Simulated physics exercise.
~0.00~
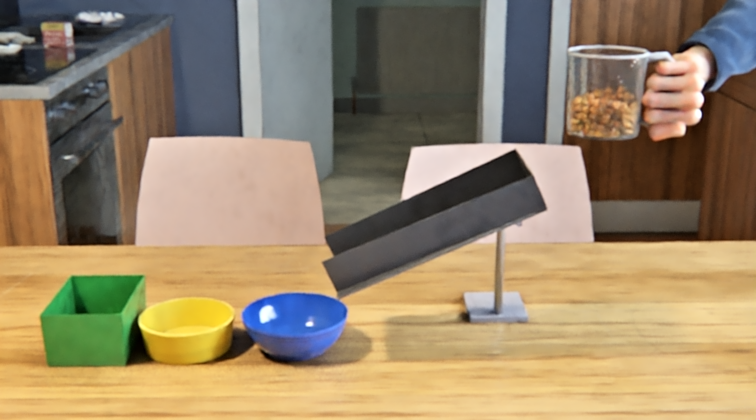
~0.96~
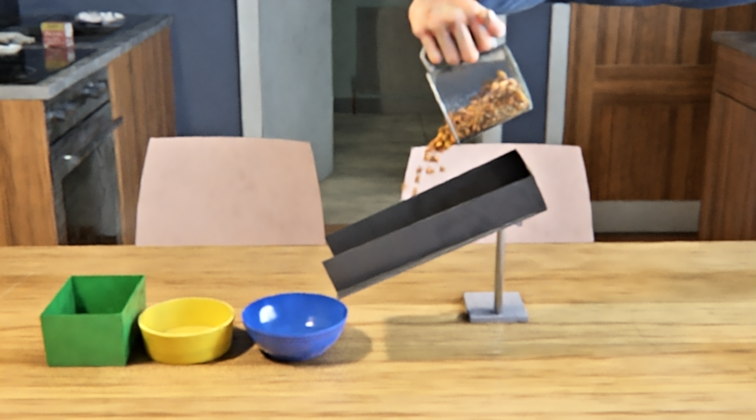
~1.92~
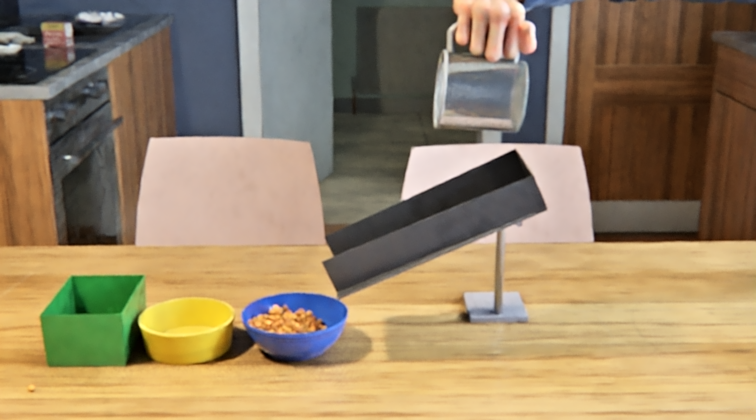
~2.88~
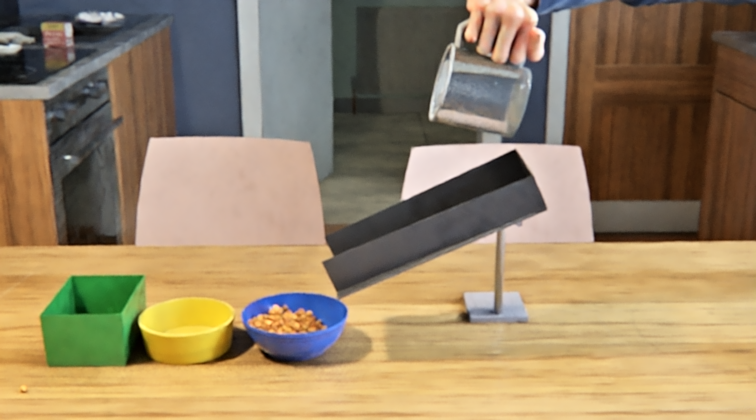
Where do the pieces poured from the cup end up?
Practically all of them end up in the blue bowl just below the low end of the chute. The yellow dish and the green tin get none, the cup is left empty, and hardly anything lands on the table.
